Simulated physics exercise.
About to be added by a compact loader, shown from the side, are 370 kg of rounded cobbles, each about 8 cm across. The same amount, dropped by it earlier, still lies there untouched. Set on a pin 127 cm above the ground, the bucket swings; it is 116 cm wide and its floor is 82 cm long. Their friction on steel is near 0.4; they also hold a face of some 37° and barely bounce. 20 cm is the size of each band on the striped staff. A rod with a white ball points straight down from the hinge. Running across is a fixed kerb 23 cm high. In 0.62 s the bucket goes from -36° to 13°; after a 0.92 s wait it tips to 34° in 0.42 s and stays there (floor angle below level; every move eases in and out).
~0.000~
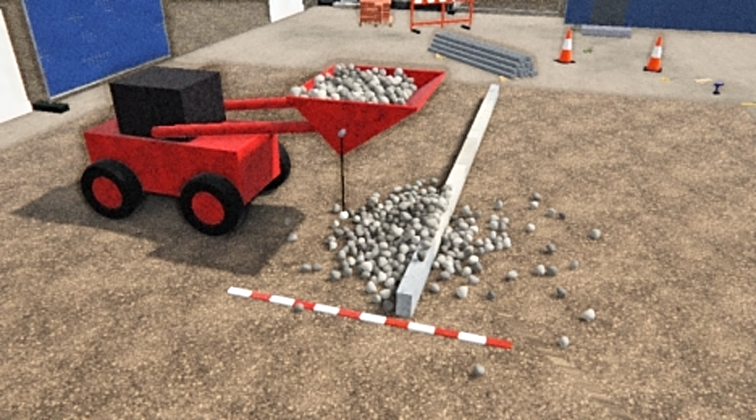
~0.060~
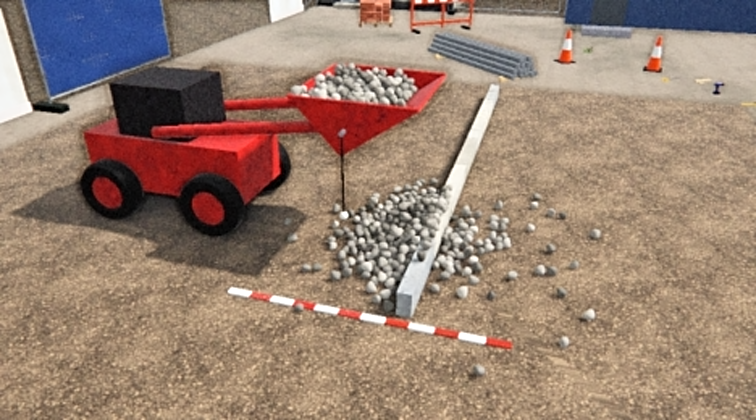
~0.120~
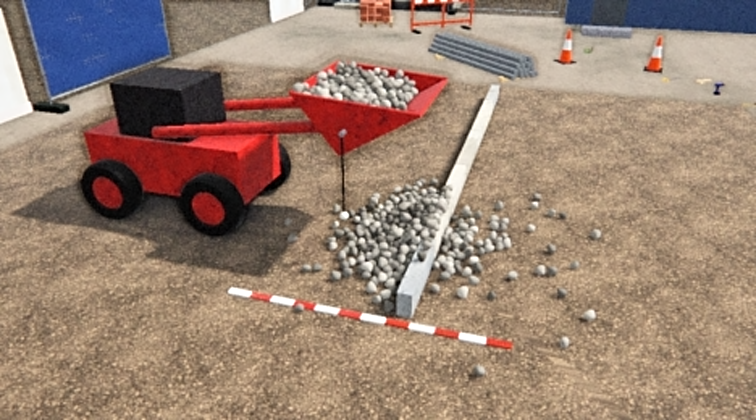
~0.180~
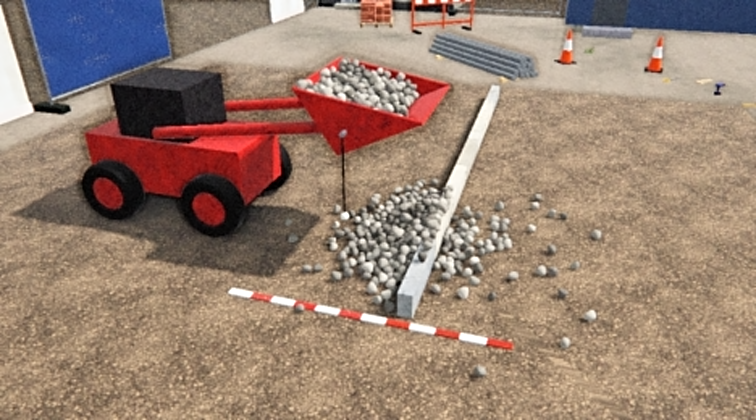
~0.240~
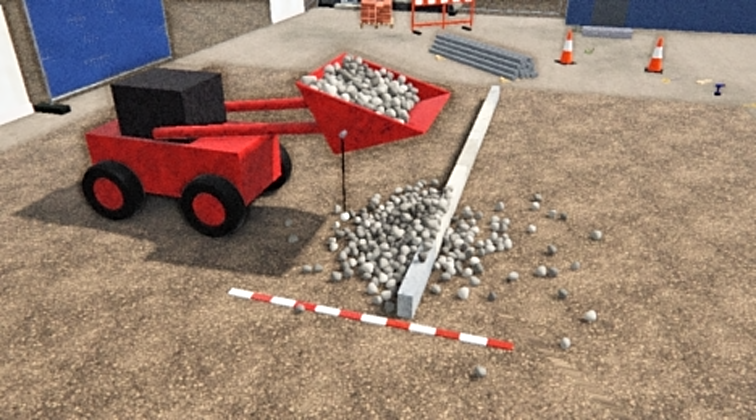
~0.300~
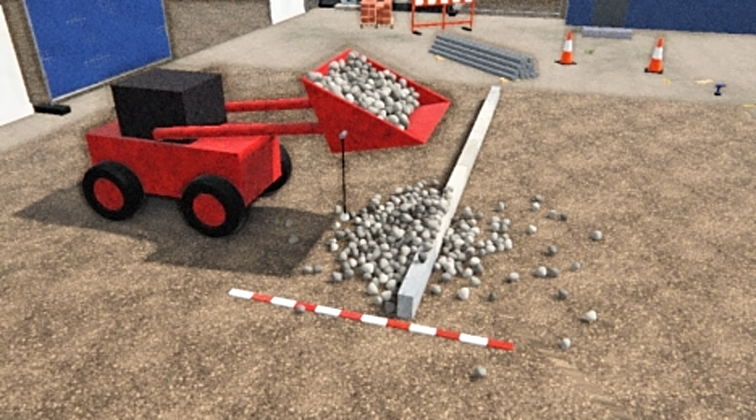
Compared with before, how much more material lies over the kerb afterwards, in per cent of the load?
Some 87 per cent of a load more.
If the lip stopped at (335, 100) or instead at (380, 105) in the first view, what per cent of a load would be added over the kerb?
First some 0, then 30 per cent.
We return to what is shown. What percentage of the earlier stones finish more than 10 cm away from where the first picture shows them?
About 10 per cent.
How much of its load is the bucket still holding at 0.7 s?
About 100 percent is still in there.
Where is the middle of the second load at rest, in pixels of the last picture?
Middle: Approx. (473, 236) px.
After 0.5 s the floor is at 5°; in per cent of one load, 100 in the bucket, 83 on this side of the kerb, 17 over the kerb; the foremost stones are at (571, 270).
After 0.7 s the floor is at 13°; in per cent of one load, 100 in the bucket, 83 on this side of the kerb, 17 over the kerb; the foremost stones are at (571, 270).
After 2.4 s the floor is at 34°; in per cent of one load, 8 in the bucket, 112 on this side of the kerb, 81 over the kerb; the foremost stones are at (591, 280).
After 5.0 s the floor is at 34°; in per cent of one load, 0 in the bucket, 96 on this side of the kerb, 104 over the kerb; the foremost stones are at (595, 279). Net gain over the kerb, 87.
